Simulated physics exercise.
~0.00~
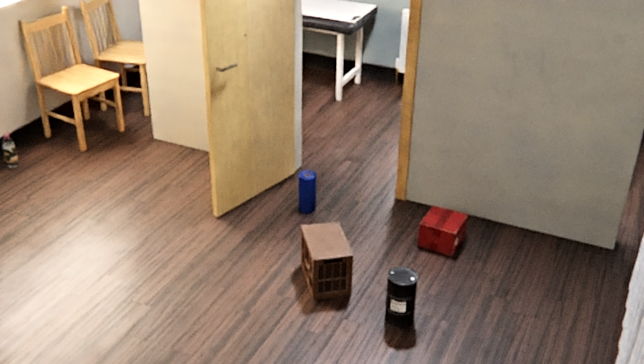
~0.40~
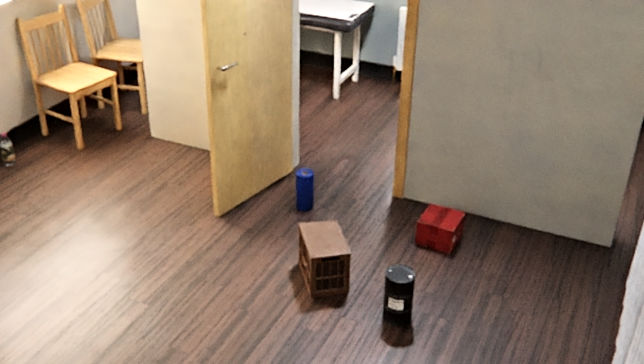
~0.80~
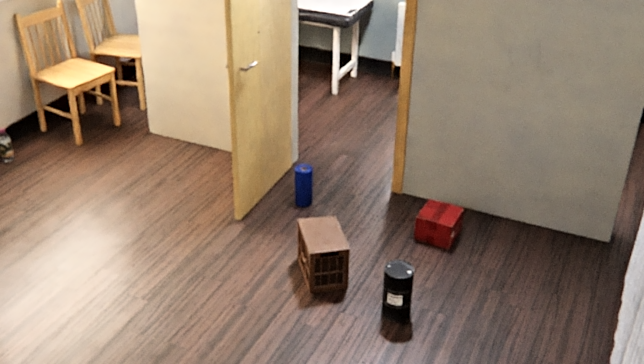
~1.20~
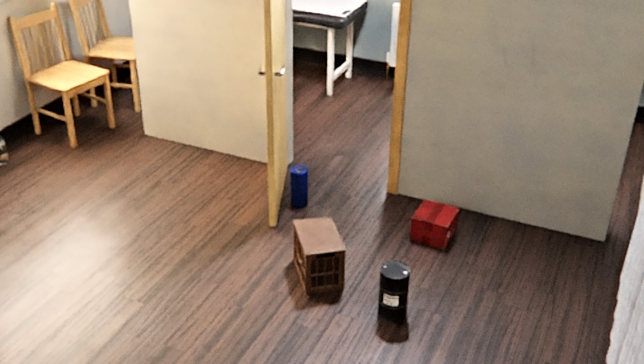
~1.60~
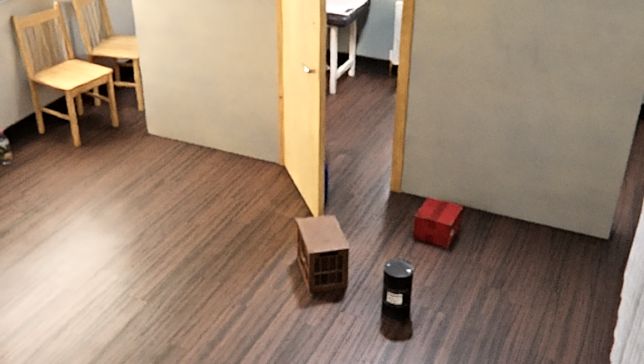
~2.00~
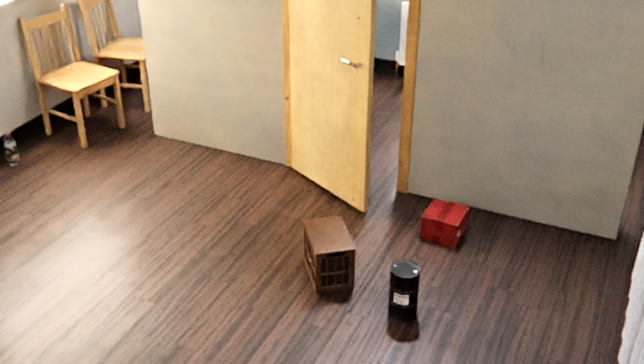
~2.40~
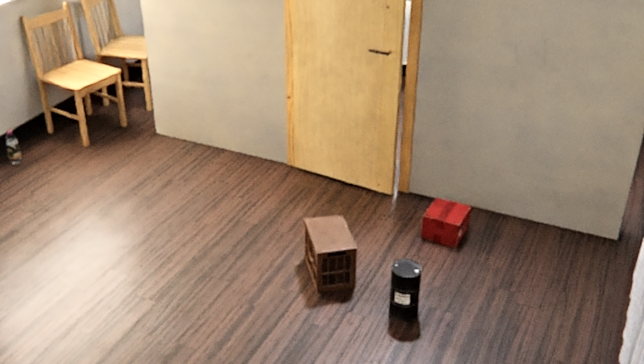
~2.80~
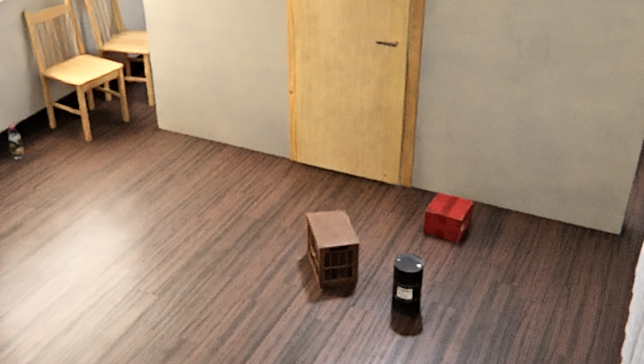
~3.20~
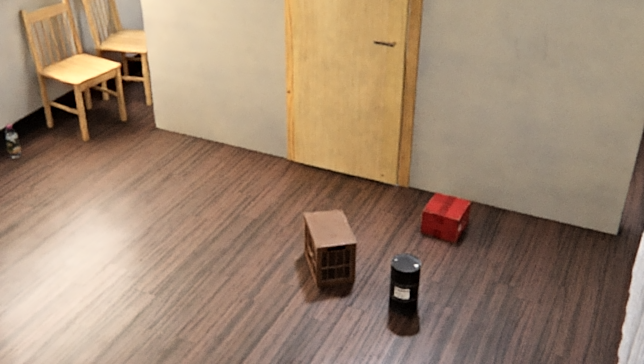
In the video, an open wooden door swings slowly to the right, and a blue cylinder in its path shifts right and disappears behind it. The door ends fully shut, while the brown crate, red box and black canister stay in place on the floor outside.
